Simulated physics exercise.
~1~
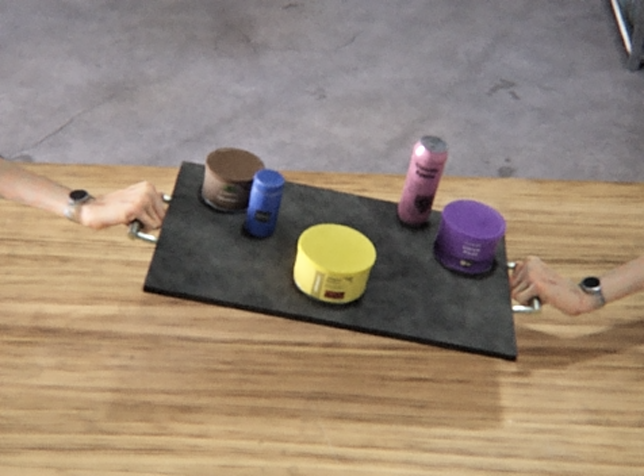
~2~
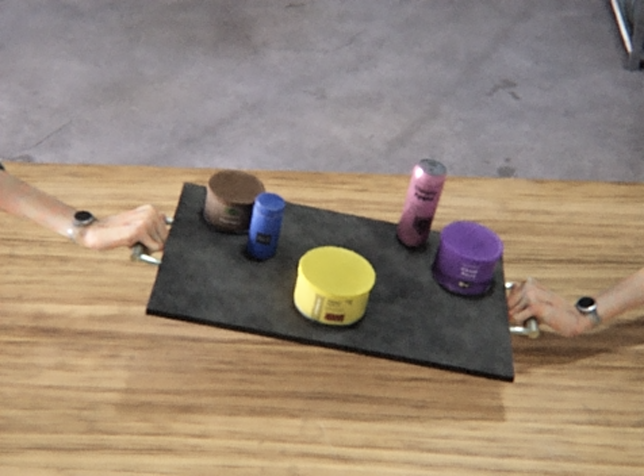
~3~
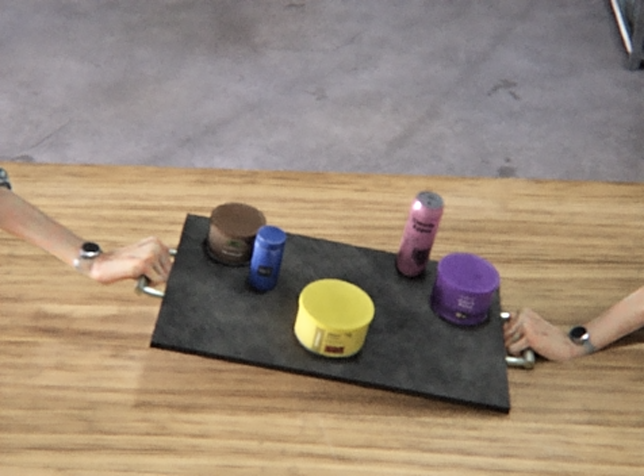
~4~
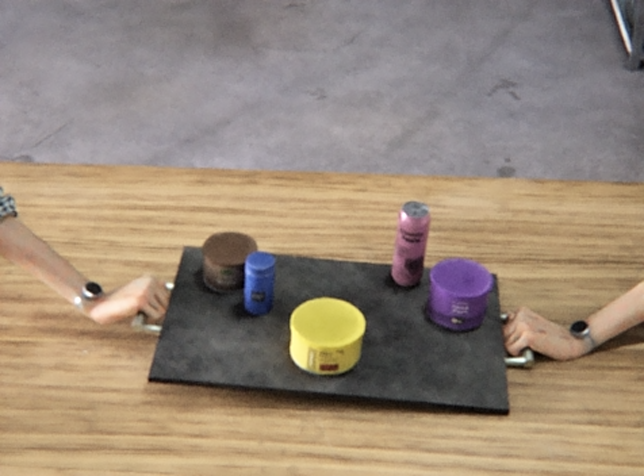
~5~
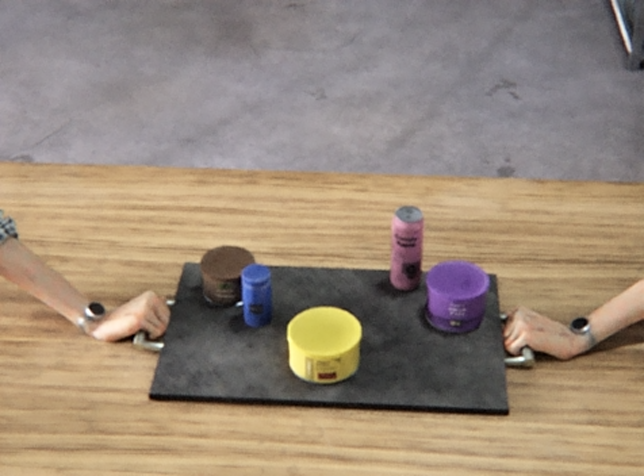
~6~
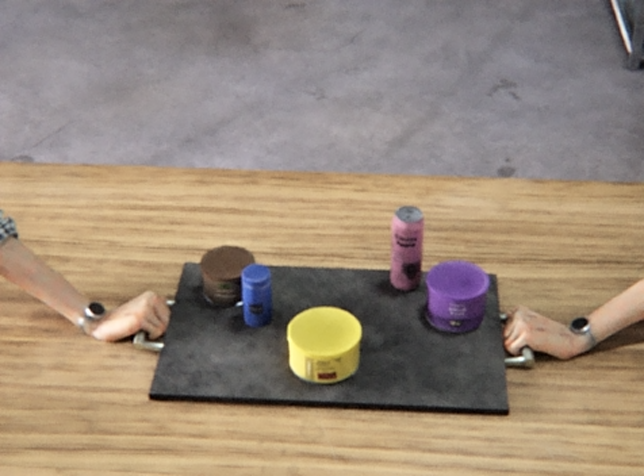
Two hands wearing wristwatches, one at either side, grip the handles of a dark rimless tray above a light wooden table, seen from above with a grey floor beyond. On it stand a brown tub and a blue shaker at left, a yellow tub near the middle, and a pink can and purple tub at right. The hands lower the tray, tilted down toward the right, until that edge nears the tabletop. The left side then comes down and the tray settles flat. All five things stay upright in their places, the hands still holding on.
